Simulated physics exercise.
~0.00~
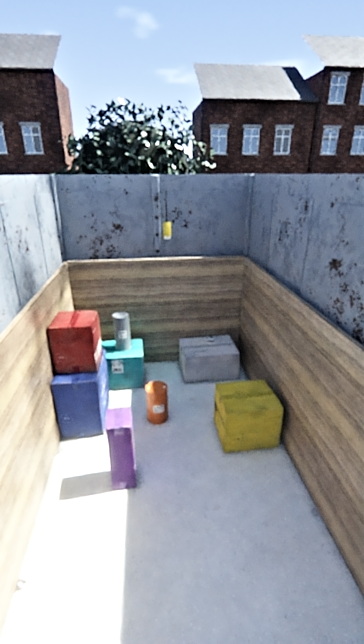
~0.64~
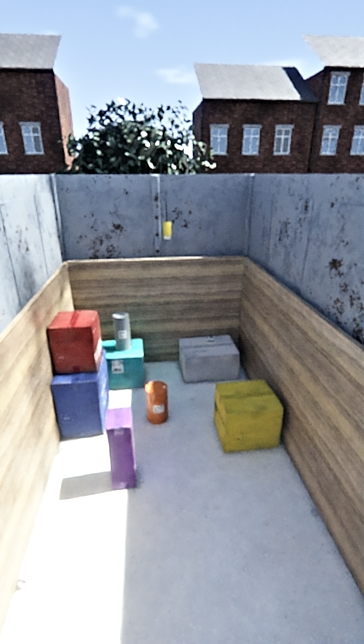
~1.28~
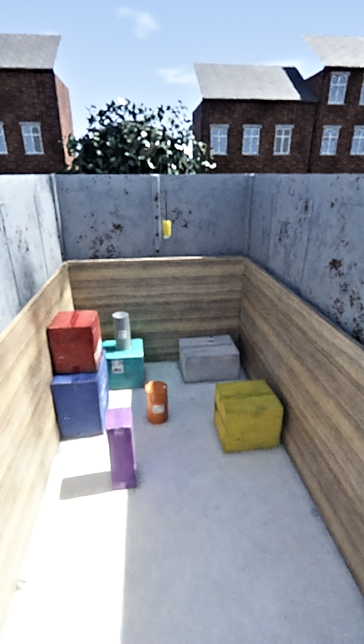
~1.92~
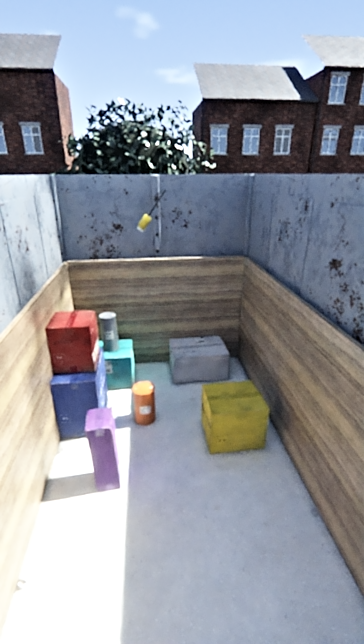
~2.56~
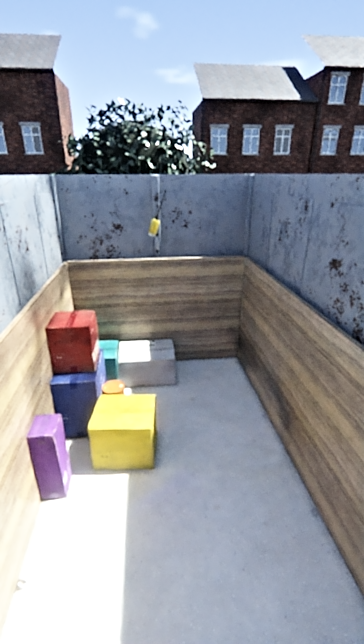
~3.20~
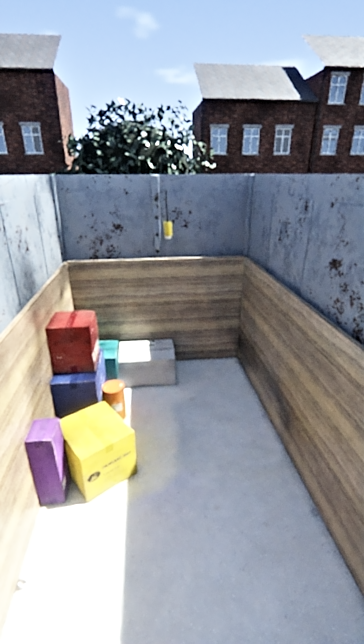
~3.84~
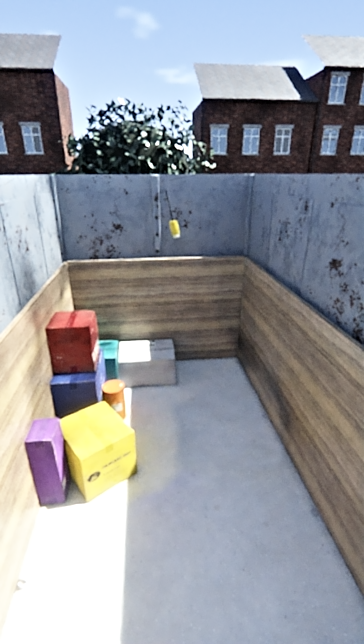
The yellow box slid far across the walled van bay to the left and ended up turned beside the upright purple box, while the white box and orange canister also shifted left and the stacked red and blue boxes stayed put.
